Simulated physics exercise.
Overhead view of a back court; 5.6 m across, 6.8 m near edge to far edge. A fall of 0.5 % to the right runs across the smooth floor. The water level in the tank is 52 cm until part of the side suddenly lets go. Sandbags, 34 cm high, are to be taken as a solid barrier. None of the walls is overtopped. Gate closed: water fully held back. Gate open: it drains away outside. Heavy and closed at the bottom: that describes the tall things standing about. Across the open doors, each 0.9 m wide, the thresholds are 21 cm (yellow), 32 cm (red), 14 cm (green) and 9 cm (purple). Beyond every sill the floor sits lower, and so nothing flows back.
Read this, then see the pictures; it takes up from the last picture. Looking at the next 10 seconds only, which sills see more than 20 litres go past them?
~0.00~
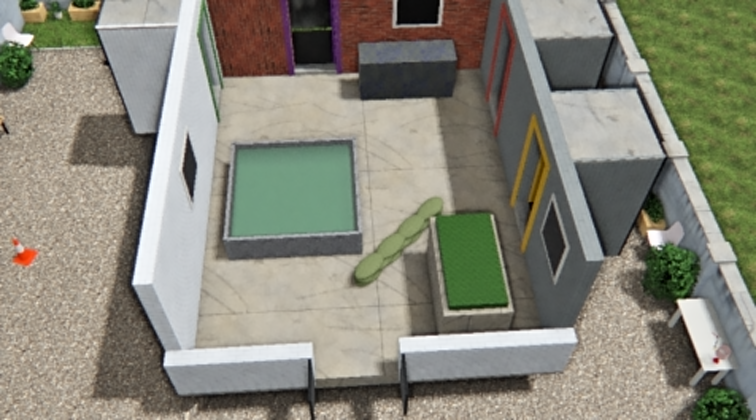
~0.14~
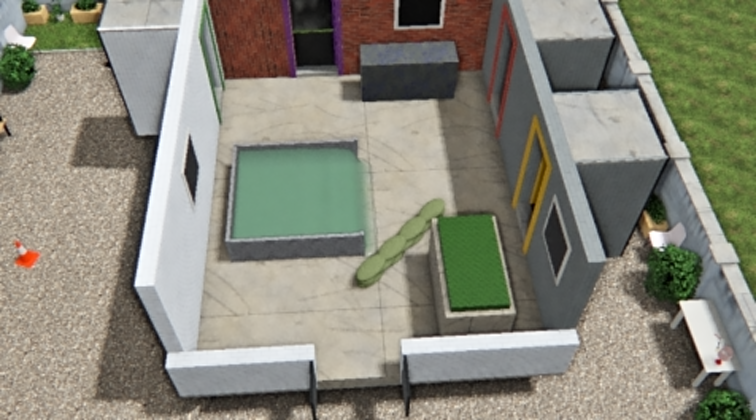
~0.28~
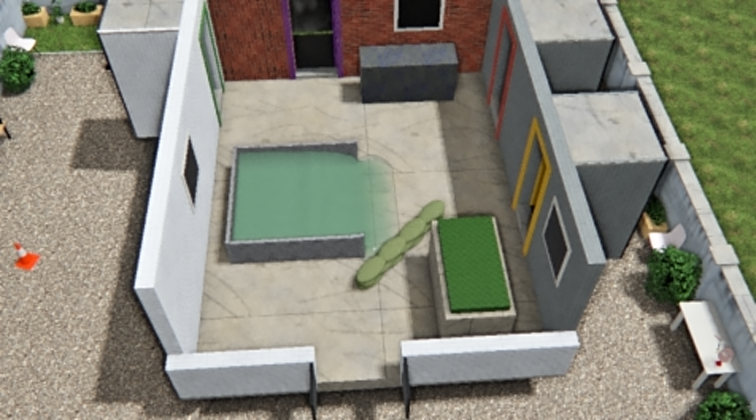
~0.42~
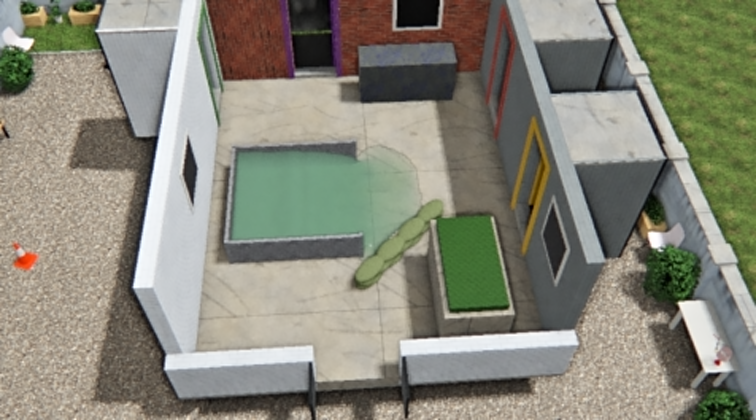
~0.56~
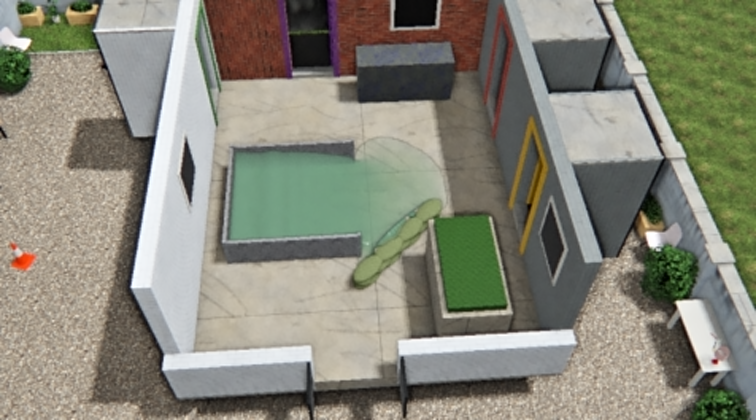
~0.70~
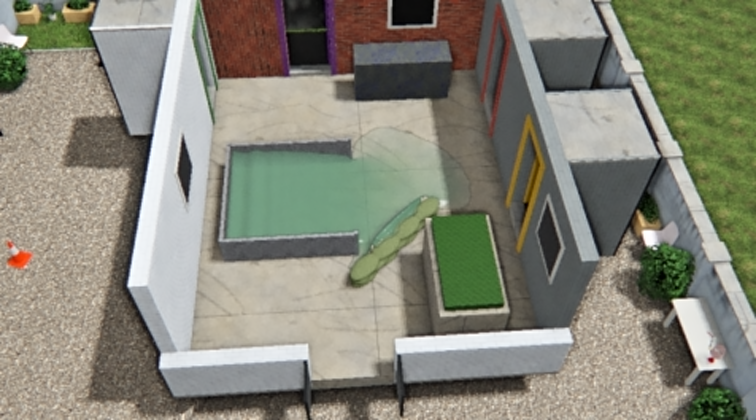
Over those seconds, the yellow door sees 20 litres or less; the red door sees 20 litres or less; the green door sees 20 litres or less; the purple door sees 20 litres or less.
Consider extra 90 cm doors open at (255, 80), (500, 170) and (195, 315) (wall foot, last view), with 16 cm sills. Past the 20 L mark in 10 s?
Less, more, less.
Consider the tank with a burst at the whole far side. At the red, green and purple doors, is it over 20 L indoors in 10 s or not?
For red, too little; for green, too much; for purple, too much.
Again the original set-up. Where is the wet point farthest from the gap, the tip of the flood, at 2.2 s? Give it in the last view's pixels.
I'd put it close to (476, 75).
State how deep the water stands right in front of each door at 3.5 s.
Centimetres: Yellow 7 / red 19 / green 0 / purple 6.
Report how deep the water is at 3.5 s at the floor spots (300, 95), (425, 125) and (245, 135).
0, 7, 0 cm.
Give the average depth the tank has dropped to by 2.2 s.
Mean depth: Some 19 cm.
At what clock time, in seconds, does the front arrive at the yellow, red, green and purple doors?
Yellow = 1.4 s, red = 1.6 s, green = 4.5 s, purple = 3.4 s.
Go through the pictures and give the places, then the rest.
In the first picture, still water, 52 cm deep, in the tank at (294, 189).
In the second picture, water pours out at (358, 200) and has run 1.1 m, to (369, 253); typically 4 cm deep outside, 52 cm at the tank's back.
In the third picture, the front is at (374, 159), 1.3 m from the gap at (358, 203); 1.2 m2 of floor is under water; 52 cm left at the back of the tank.
In the fourth picture, water pours out at (356, 203) and has run 1.5 m, to (378, 149); typically 10 cm deep outside, 52 cm at the tank's back.
In the fifth picture, water pours out at (354, 202) and has run 1.8 m, to (422, 156); typically 9 cm deep outside, 51 cm at the tank's back.
In the sixth picture, the front is at (459, 171), 2.2 m from the gap at (351, 201); 4.0 m2 of floor is under water; 46 cm left at the back of the tank.
After 1.4 s water covers 25 % of the floor and is deepest (36 cm) near (376, 249); yellow door not reached, red door not reached, green door not reached, purple door not reached.
After 2.2 s water covers 40 % of the floor and is deepest (32 cm) near (489, 167); yellow door 8 cm at the sill, 0 L in, red door 25 cm at the sill, 0 L in, green door not reached, purple door not reached.
After 3.5 s water covers 55 % of the floor and is deepest (42 cm) near (476, 75); yellow door 7 cm at the sill, 0 L in, red door 19 cm at the sill, 0 L in, green door not reached, purple door 6 cm at the sill, 0 L in.
After 6.0 s water covers 85 % of the floor and is deepest (14 cm) near (418, 185); yellow door 8 cm at the sill, 0 L in, red door 13 cm at the sill, 1 L in, green door 11 cm at the sill, 0 L in, purple door 3 cm at the sill, 0 L in.
After 10.0 s water covers 95 % of the floor and is deepest (14 cm) near (531, 303); yellow door 12 cm at the sill, 0 L in, red door 7 cm at the sill, 1 L in, green door 8 cm at the sill, 0 L in, purple door 9 cm at the sill, 1 L in.
